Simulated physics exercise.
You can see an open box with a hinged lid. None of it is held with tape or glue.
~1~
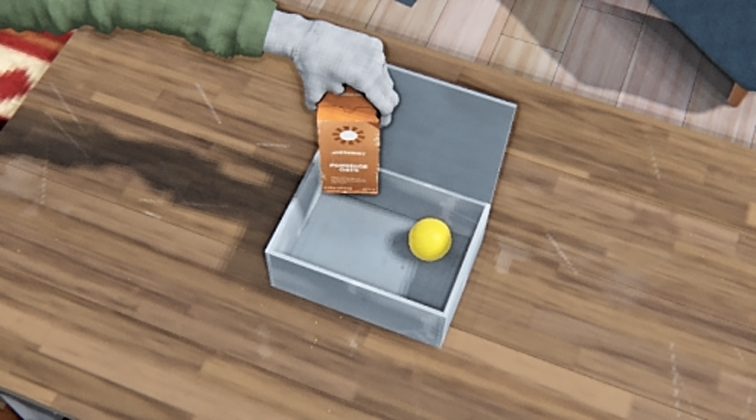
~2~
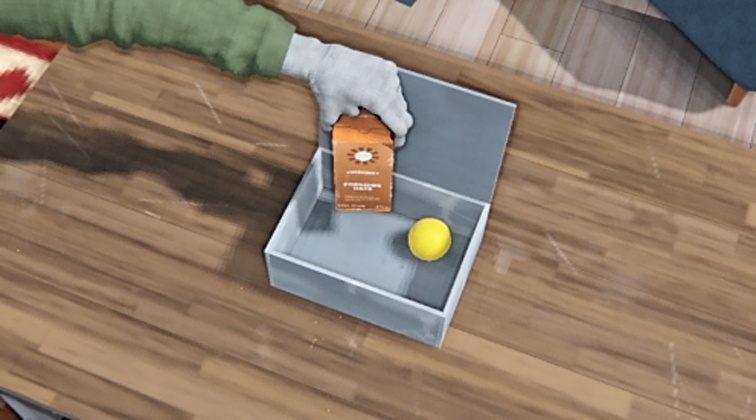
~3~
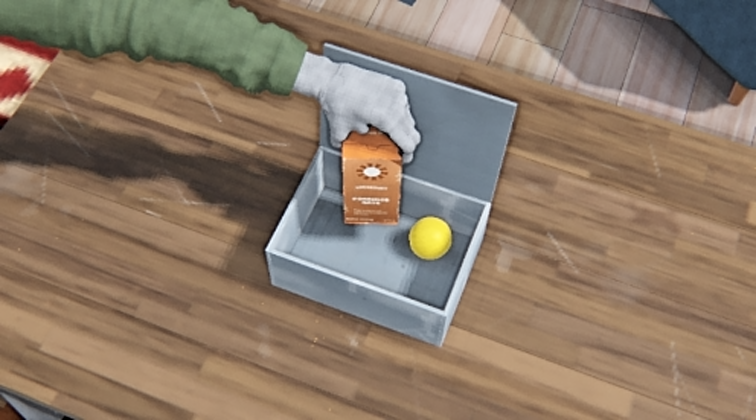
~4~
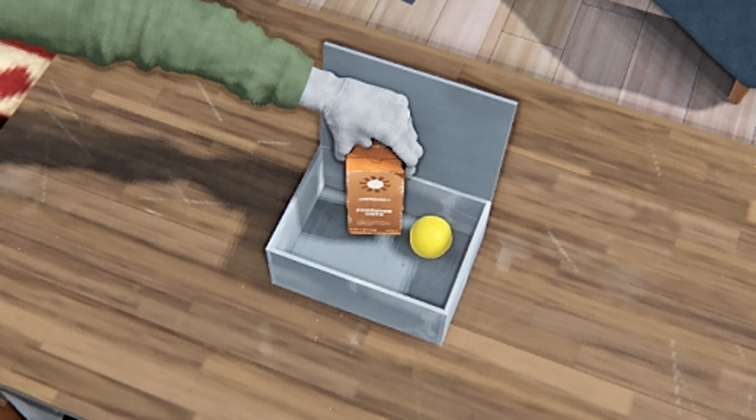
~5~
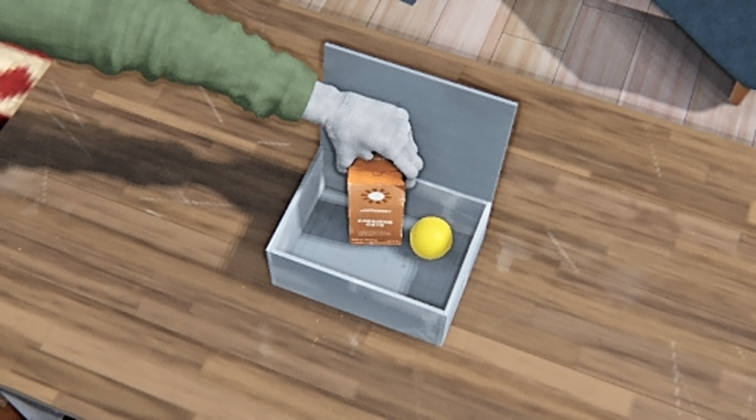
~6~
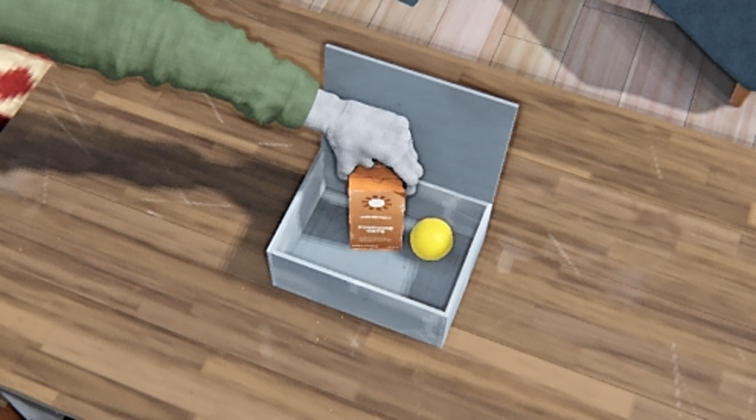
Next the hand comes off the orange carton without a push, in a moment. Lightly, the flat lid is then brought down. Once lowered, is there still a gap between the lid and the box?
The lid stays raised.
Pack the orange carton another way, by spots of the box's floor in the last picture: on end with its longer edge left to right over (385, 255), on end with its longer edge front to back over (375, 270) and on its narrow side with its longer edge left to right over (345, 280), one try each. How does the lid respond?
So: First go, the lid can't get down; second go, it can't get down; third go, it gets all the way down.
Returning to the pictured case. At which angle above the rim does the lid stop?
Roughly 20 degrees above the rim.
Then, 1.20 s after the last picture, lid starting down.
Then, 2.00 s after the last picture, lid 66° above the rim; orange carton tipped 8° from how it was near (377, 211).
Then, 2.30 s after the last picture, lid 49° above the rim; orange carton tipped 20° from how it was near (377, 222).
Then, 2.50 s after the last picture, lid 25° above the rim; orange carton tipped 45° from how it was near (377, 246).
At rest, lid 21° above the rim; tipped over in the box, orange carton; yellow lemon in place. Seen from the same camera at the end, orange carton near (381, 249).
